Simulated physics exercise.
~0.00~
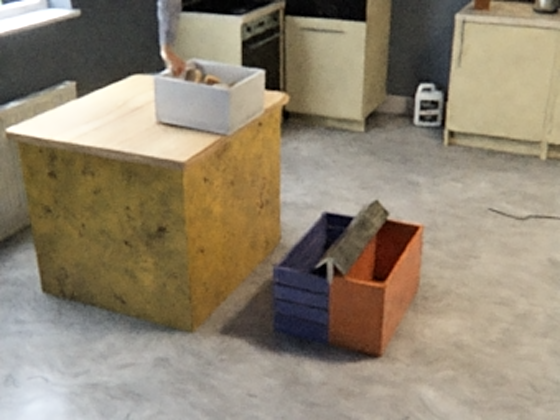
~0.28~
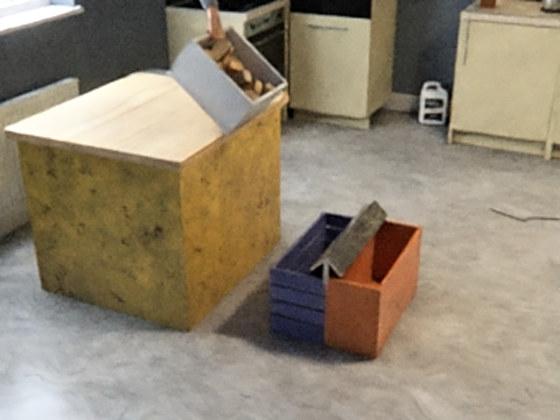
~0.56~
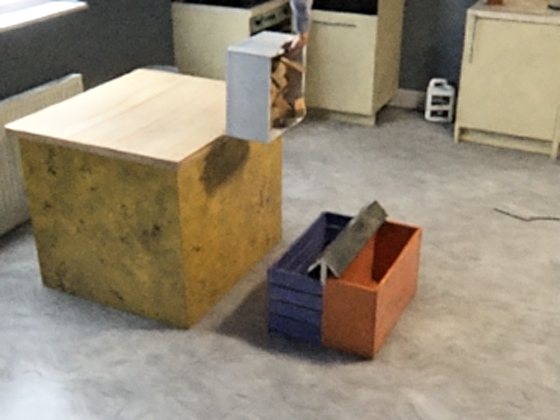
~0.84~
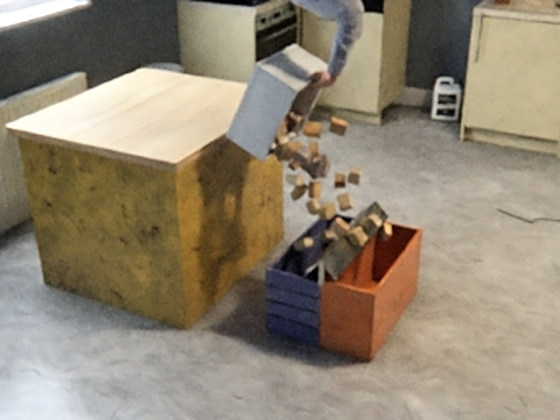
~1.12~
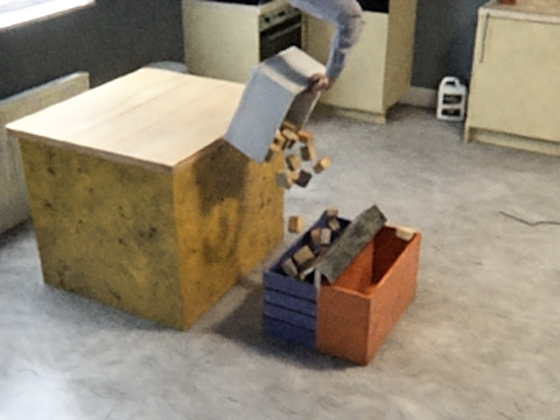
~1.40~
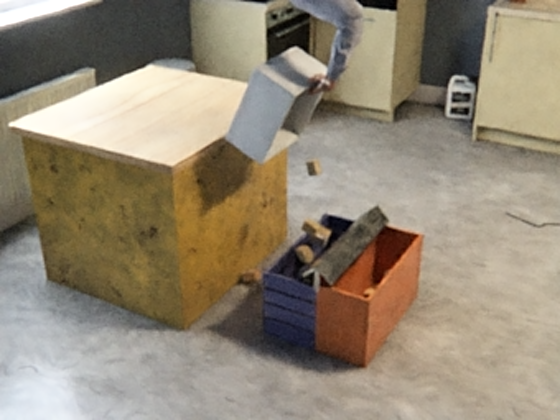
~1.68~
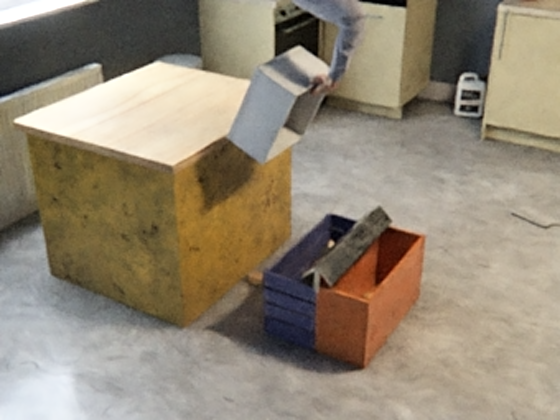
The footage shows a hand tipping a white box of small wooden blocks off the end of a bench, spilling them over a roof-shaped divider between a blue trough and an orange box; most drop into the blue side, and the white box ends upturned and empty.
